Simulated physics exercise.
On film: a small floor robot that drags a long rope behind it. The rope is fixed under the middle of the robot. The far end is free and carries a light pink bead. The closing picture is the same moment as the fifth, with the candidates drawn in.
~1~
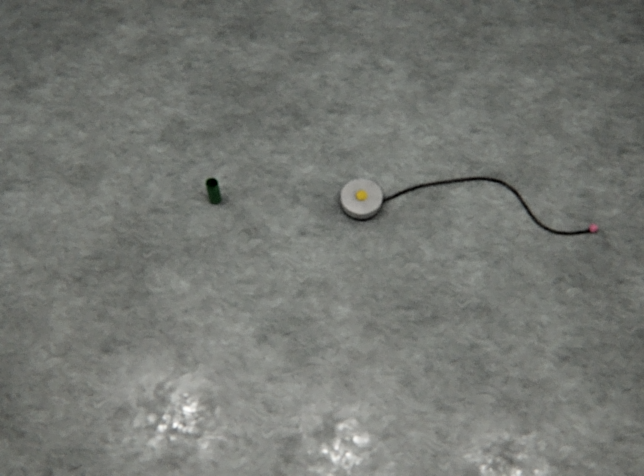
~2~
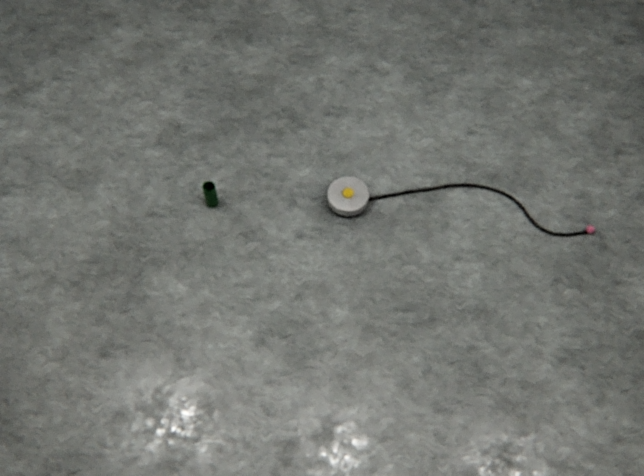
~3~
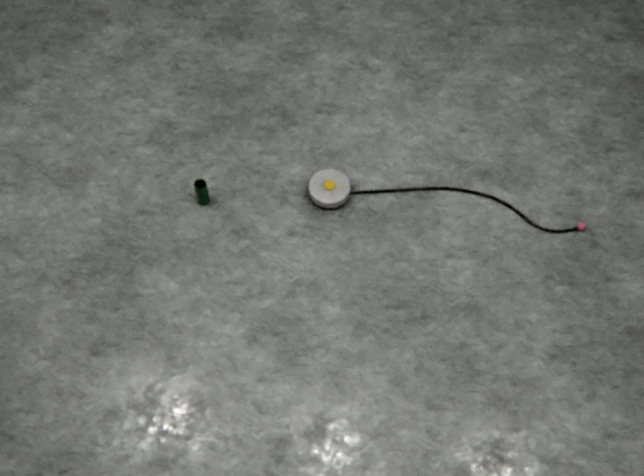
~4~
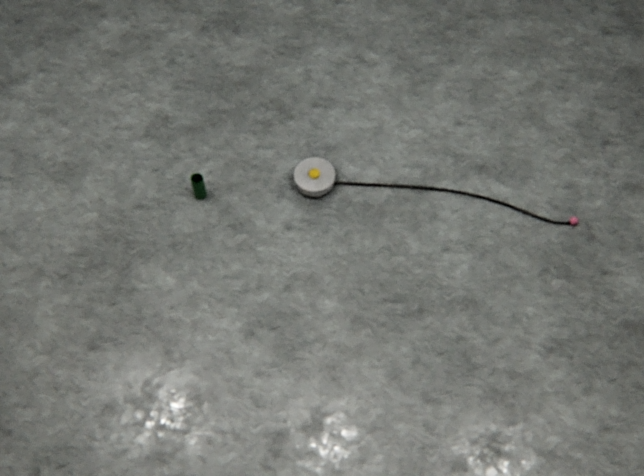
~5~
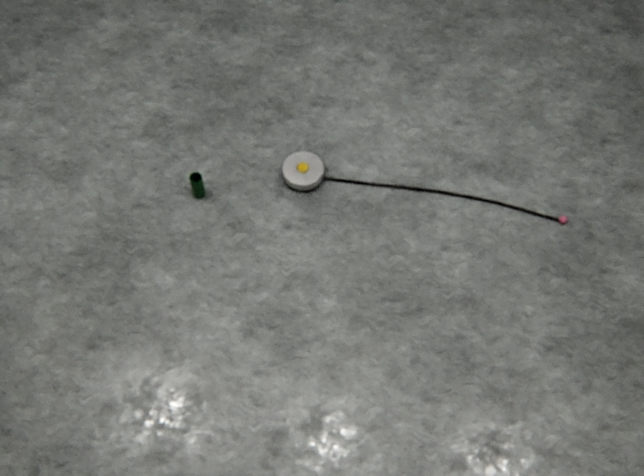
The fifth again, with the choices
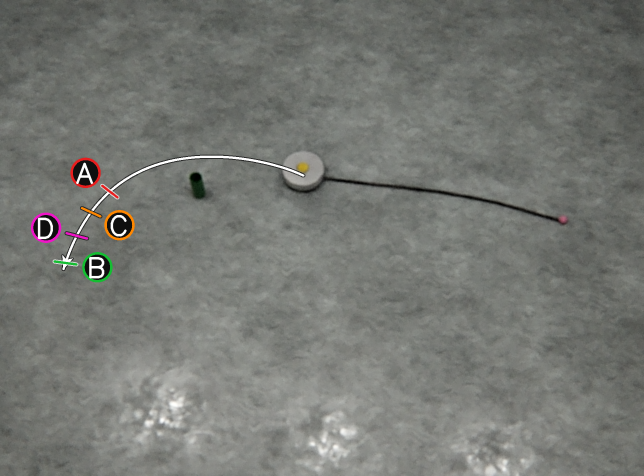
Small round robot creeping left and slightly upward across a grey floor towards a green post, its trailing pink-beaded rope gradually straightening.
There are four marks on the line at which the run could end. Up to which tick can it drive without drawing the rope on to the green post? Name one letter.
All is well up to C.
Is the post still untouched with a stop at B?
For that mark, no.
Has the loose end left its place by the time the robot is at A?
Yes.
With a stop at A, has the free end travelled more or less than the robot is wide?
More.
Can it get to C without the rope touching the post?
For that mark, yes.
On the marked copy, A at (110, 192); B at (65, 263); C at (91, 212); D at (77, 236); the route from (303, 176) via (156, 165) to (63, 269).
Following C. Soon after the start, robot (226, 153), middle of the rope (354, 180), free end (481, 201).
Later, robot (144, 165), middle of the rope (275, 172), free end (401, 186).
In the end, robot (89, 208), middle of the rope (221, 181), free end (348, 179); nothing has been touched.
As for the rest, A is safe but short; B brings the rope against the post; D brings the rope against the post.
